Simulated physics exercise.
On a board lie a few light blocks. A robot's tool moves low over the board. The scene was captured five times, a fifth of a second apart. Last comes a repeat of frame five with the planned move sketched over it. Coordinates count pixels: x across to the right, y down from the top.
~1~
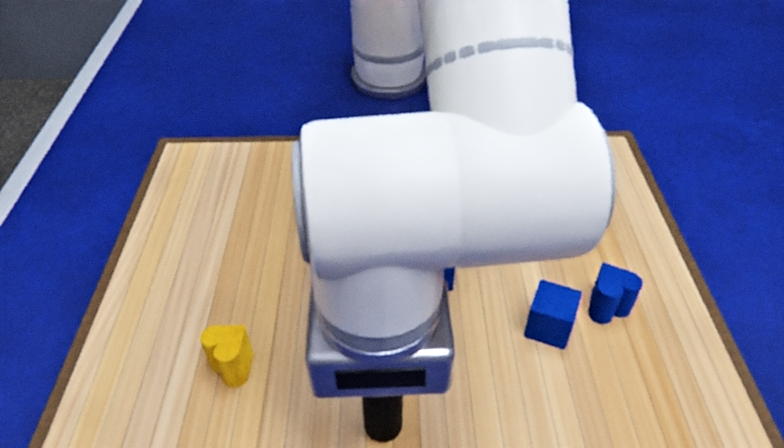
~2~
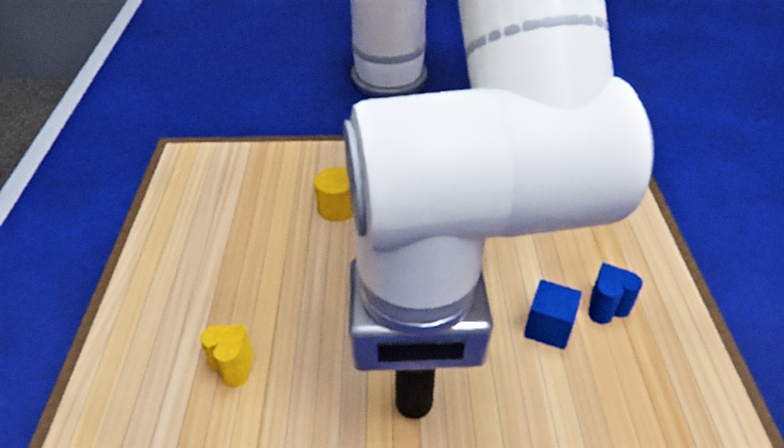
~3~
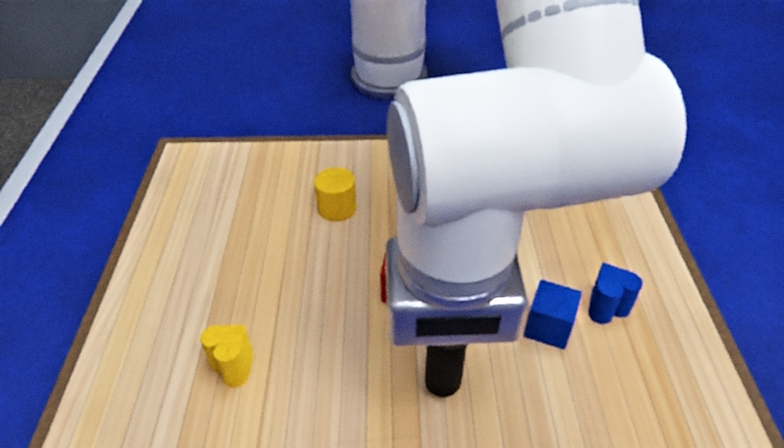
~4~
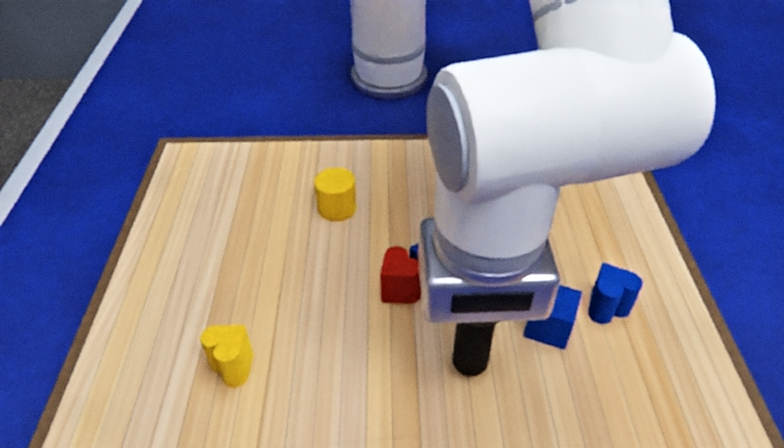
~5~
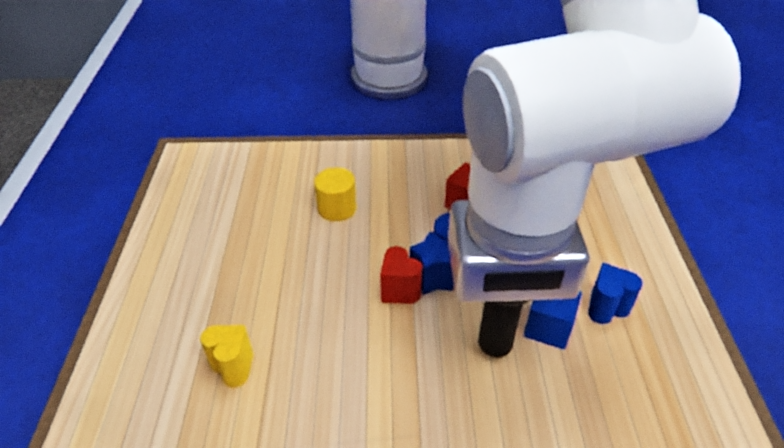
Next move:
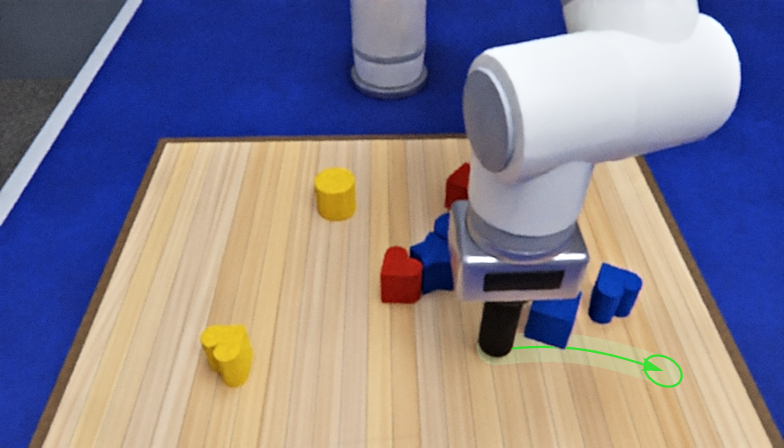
A white robot arm slid its black tool steadily to the right and away from the viewer over a wooden board, revealing yellow, red and blue blocks behind it while the visible blocks stayed still.
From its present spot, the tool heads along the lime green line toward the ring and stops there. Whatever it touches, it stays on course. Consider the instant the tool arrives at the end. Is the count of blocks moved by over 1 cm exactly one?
Yes.
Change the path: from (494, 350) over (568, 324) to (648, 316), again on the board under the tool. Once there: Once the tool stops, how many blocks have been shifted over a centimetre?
Moved: 2.
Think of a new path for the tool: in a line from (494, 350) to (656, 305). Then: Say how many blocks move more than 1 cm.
I predict two.
Drawn move, from (494, 350) via (576, 349), ending at (663, 371).
What follows on the original path. One third of the way, tool at (551, 340); blue square block at (571, 292).
Two thirds of the way, tool at (608, 347); blue square block at (574, 289), turned 15° anticlockwise.
At the end, tool at (667, 364); blue square block at (574, 289), turned 15° anticlockwise; blue heart-shaped block still.
